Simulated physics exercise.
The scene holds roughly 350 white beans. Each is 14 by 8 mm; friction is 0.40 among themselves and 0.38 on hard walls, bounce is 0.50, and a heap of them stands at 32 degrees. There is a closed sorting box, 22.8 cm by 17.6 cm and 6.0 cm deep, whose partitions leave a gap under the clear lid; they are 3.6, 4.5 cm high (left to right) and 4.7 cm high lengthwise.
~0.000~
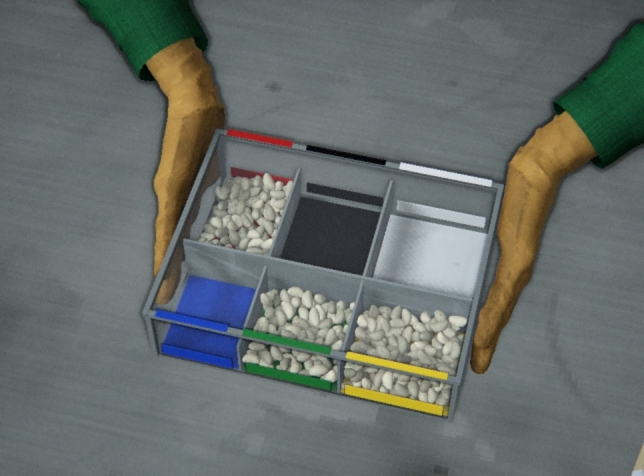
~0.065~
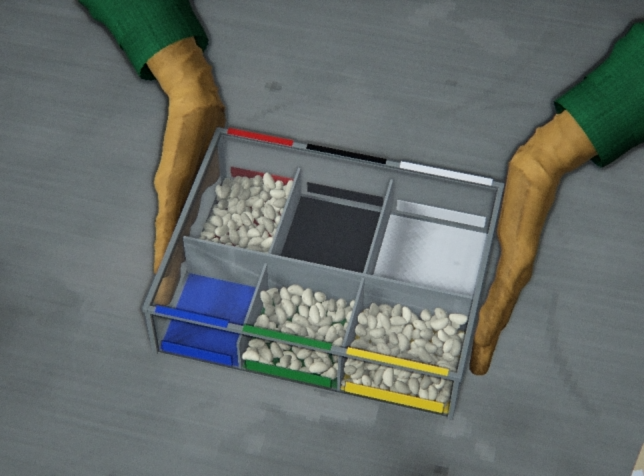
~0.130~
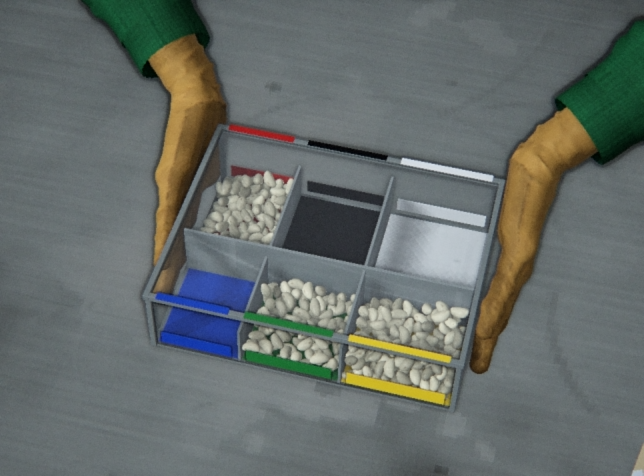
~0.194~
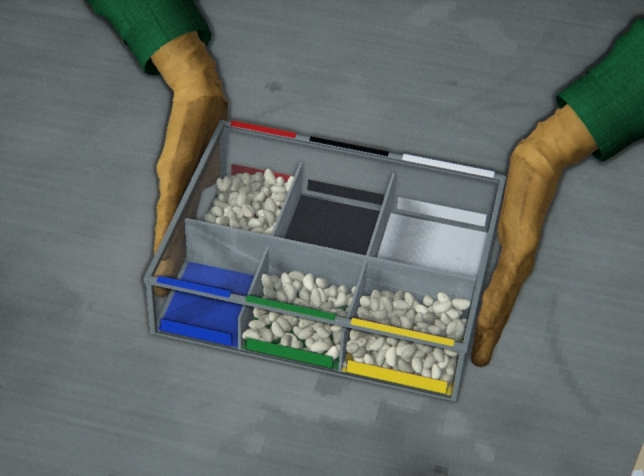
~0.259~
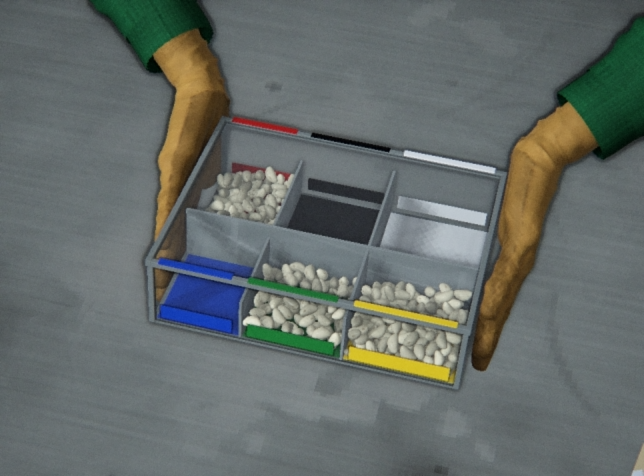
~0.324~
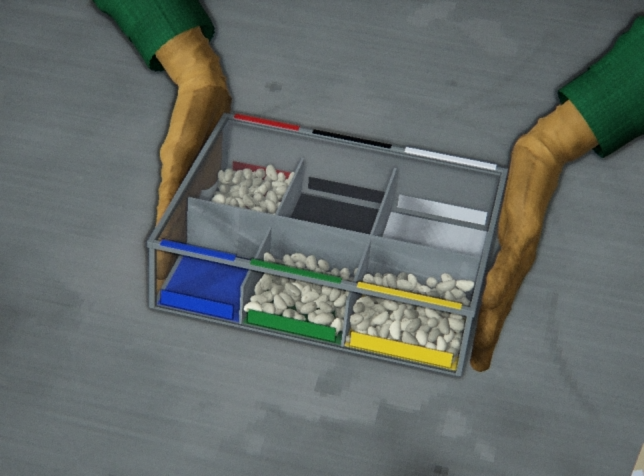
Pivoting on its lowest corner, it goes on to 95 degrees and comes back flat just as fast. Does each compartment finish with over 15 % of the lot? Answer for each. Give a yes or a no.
Red compartment - yes; blue compartment - no; green compartment - yes; yellow compartment - yes; white compartment - no; black compartment - no.
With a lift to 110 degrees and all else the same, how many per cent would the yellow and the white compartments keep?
Then yellow would end with 35 per cent and white with 5 per cent.
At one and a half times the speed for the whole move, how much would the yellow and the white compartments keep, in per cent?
Yellow 35 %; white 5 %.
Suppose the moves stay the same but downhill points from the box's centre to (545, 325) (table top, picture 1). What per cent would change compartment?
Roughly 30 % of the pieces.
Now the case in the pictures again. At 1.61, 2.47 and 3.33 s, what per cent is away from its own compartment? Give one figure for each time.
Roughly 10, 15, 15.
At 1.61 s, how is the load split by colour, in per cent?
Red 30 %, blue 0 %, green 25 %, yellow 35 %, white 5 %, black 0 %.
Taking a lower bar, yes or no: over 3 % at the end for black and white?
Black yes; white yes.
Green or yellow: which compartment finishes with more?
The larger amount is in the yellow one.
After 1.61 s, tilt 95 degrees; red 30 %, green 25 %, yellow 35 %, white 5 %.
Then, at 2.47 s, tilt 42 degrees; red 30 %, green 20 %, yellow 35 %, white 5 %, black 5 %.
Then, at 3.33 s, tilt 0 degrees; red 30 %, green 20 %, yellow 35 %, white 10 %, black 5 %.
At rest (4.1 s), red 30 %, blue 0 %, green 20 %, yellow 35 %, white 10 %, black 5 %.
